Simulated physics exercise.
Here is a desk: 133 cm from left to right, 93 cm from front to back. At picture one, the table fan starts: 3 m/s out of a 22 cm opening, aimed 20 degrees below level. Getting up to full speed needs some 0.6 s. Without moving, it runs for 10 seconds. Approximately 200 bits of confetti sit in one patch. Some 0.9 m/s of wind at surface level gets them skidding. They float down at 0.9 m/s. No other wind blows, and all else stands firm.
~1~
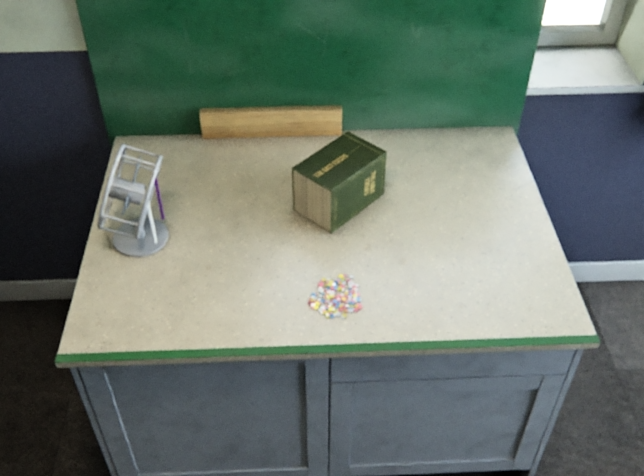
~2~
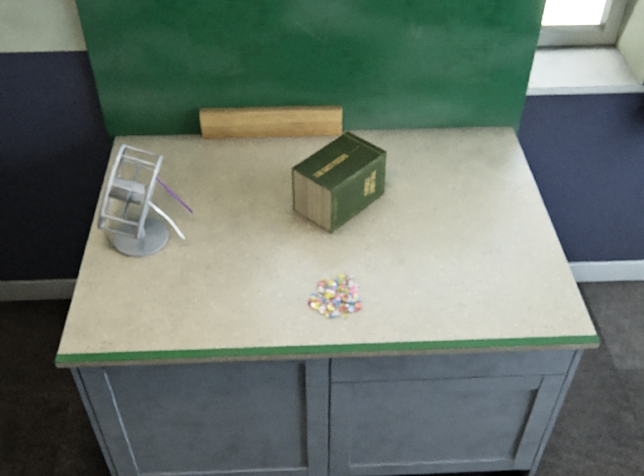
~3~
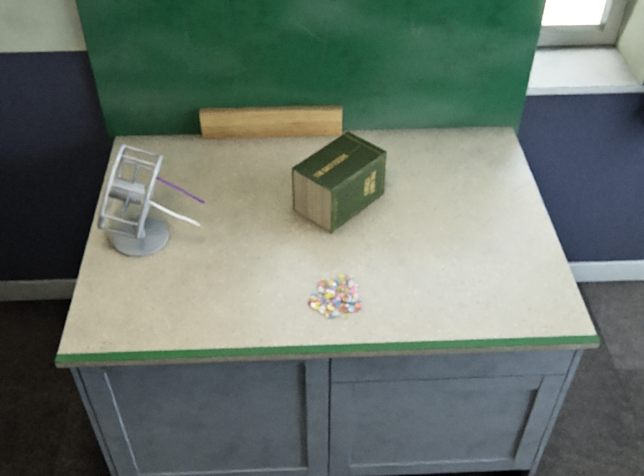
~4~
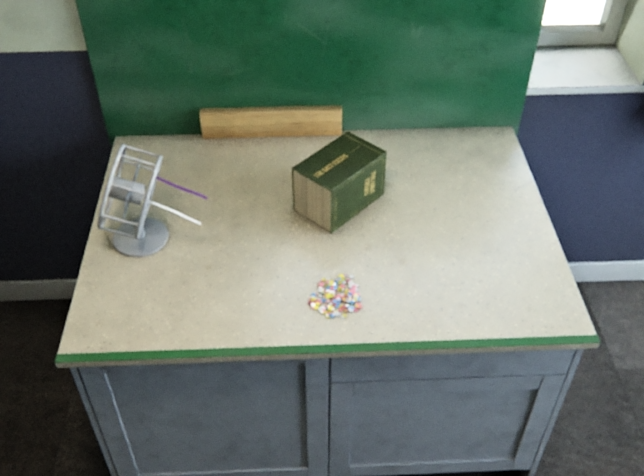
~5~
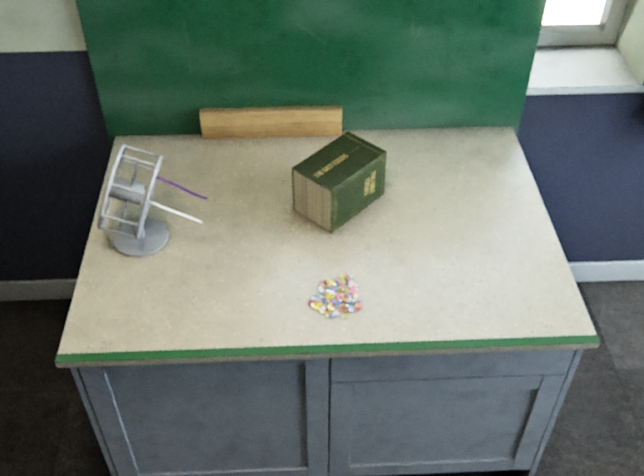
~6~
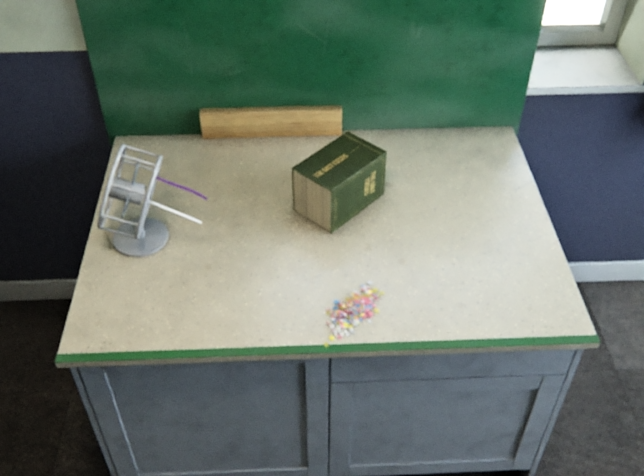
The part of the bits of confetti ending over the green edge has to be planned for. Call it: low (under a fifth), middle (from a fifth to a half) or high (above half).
High.
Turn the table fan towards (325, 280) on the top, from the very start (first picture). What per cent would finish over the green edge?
I'd expect close to 90 percent of them to end up there.
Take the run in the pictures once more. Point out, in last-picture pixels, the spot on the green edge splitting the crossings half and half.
Near (416, 350).
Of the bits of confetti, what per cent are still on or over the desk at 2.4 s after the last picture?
I'd estimate about 0 per cent.
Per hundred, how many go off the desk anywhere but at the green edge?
Near 0 %.
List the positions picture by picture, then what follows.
The middle of the bits of confetti is near (333, 296), none has stirred yet and the mouth of the table fan is at (130, 192), in the first picture.
The middle of the bits of confetti is near (333, 296), none has stirred yet and the green edge is centred on (331, 353), in the second picture.
The middle of the bits of confetti is near (333, 296), none has stirred yet, the top of a book is at (340, 159) and the top of a board is at (271, 109), in the third picture.
The middle of the bits of confetti is near (333, 296) and none has stirred yet, in the fourth picture.
The middle of the bits of confetti is near (338, 297) and none has stirred yet, in the fifth picture.
The middle of the bits of confetti is near (356, 308), the farthest in sight from the table fan is at (376, 311) and about 90 % have left their places, in the sixth picture.
Then, 1.2 s after the last picture, 100 % are over the green edge; 100 % have settled or left.
Then, 2.4 s after the last picture, 100 % are over the green edge; 100 % have settled or left.
Then, 4.7 s after the last picture, 100 % are over the green edge; 100 % have settled or left.
Then, 9.2 s after the last picture, at the end, 100 % are over the green edge.
